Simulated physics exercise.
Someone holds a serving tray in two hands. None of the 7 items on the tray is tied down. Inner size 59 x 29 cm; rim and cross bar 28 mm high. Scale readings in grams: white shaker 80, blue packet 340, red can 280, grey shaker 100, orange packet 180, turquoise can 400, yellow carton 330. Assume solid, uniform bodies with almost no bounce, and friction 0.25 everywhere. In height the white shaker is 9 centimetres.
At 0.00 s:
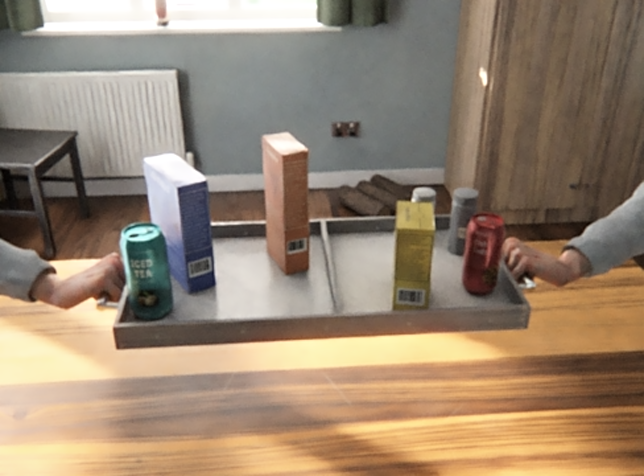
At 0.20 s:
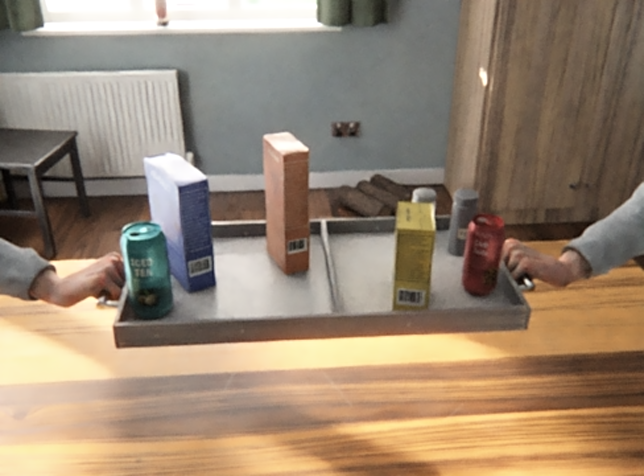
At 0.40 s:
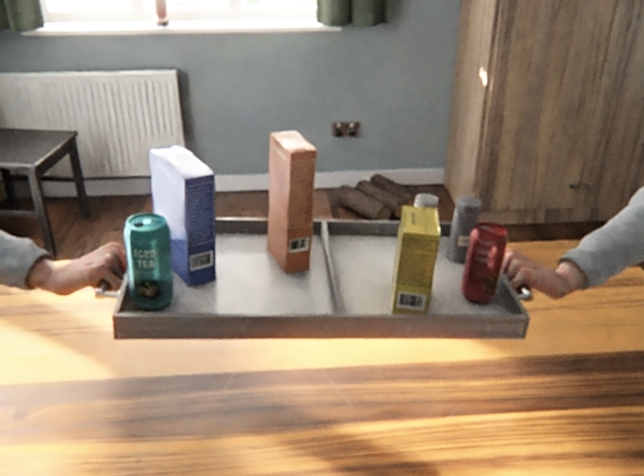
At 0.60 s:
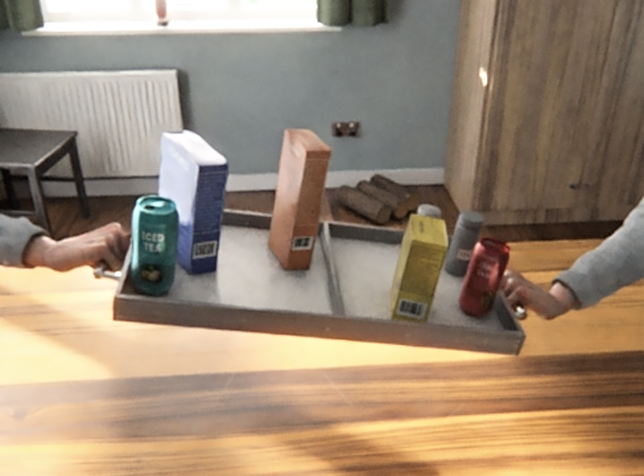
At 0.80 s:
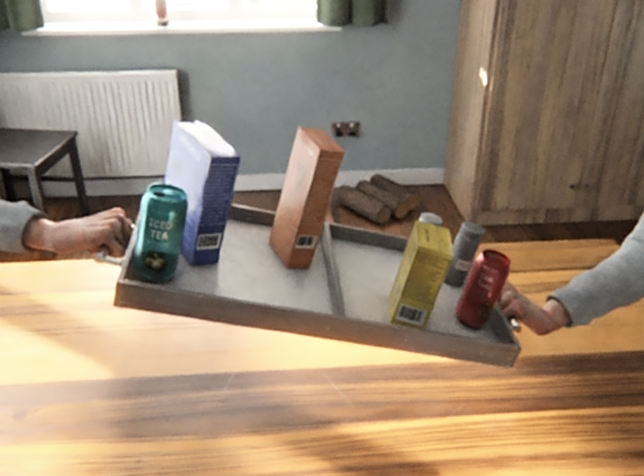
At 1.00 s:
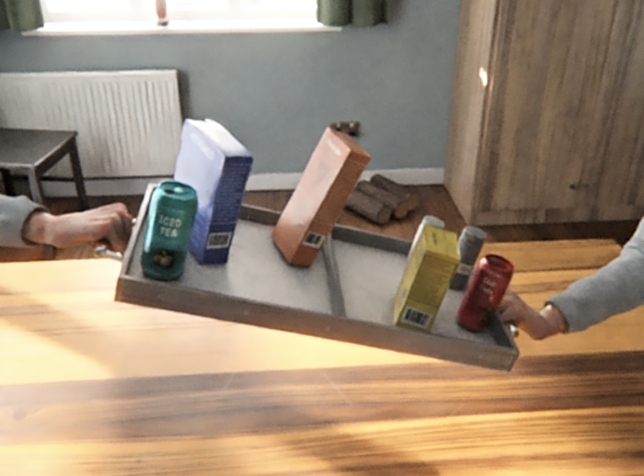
In a room with a radiator, a wooden cupboard and stacked logs behind a sunlit wooden table, a still camera faces a grey tray held at each end by a hand. A turquoise can, blue packet and orange packet stand left of the cross bar, with a yellow carton, two greyish containers and a red can right. The level tray tilts right edge down, the turquoise can and blue packet shift slightly right, and the orange packet leans right.
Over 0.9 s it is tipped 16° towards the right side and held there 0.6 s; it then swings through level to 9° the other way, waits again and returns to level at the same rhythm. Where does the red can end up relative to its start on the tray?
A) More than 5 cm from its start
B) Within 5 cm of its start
Option B: Within 5 cm of its start.
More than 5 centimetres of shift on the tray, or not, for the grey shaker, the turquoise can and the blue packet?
In short, the grey shaker stays close to home, the turquoise can leaves its position, the blue packet leaves its position.
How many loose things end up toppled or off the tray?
Total count: 1.
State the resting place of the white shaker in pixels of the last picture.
Around (465, 214).
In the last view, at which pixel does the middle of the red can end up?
At roughly (490, 254).
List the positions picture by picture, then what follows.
The first frame shows tray level; red can (483, 255).
The second frame shows tray level; grey shaker (463, 223); orange packet (287, 204).
The third frame shows tilt 4°, right edge down; turquoise can (150, 263); yellow carton (414, 261).
The fourth frame shows tilt 10°, right edge down; blue packet (190, 202).
The fifth frame shows tilt 14°, right edge down; grey shaker (462, 255); orange packet (305, 199).
The sixth frame shows tilt 16°, right edge down; red can (485, 294); turquoise can (169, 232).
After 1.20 s, tilt 16°, right edge down; orange packet on its side; blue packet slid 4 cm; yellow carton slid 4 cm.
After 1.50 s, tilt 16°, right edge down; orange packet on its side; blue packet slid 12 cm; white shaker tipped 3° from how it sat.
After 2.00 s, tilt 6°, right edge down; orange packet on its side; turquoise can slid 22 cm; blue packet slid 17 cm.
At rest (4.5 s), tipped over on the tray, orange packet; not toppled but over 5 cm from the start, white shaker, blue packet, turquoise can and yellow carton; the other 2 in place, give or take 5 cm. In the last view, red can near (490, 254).
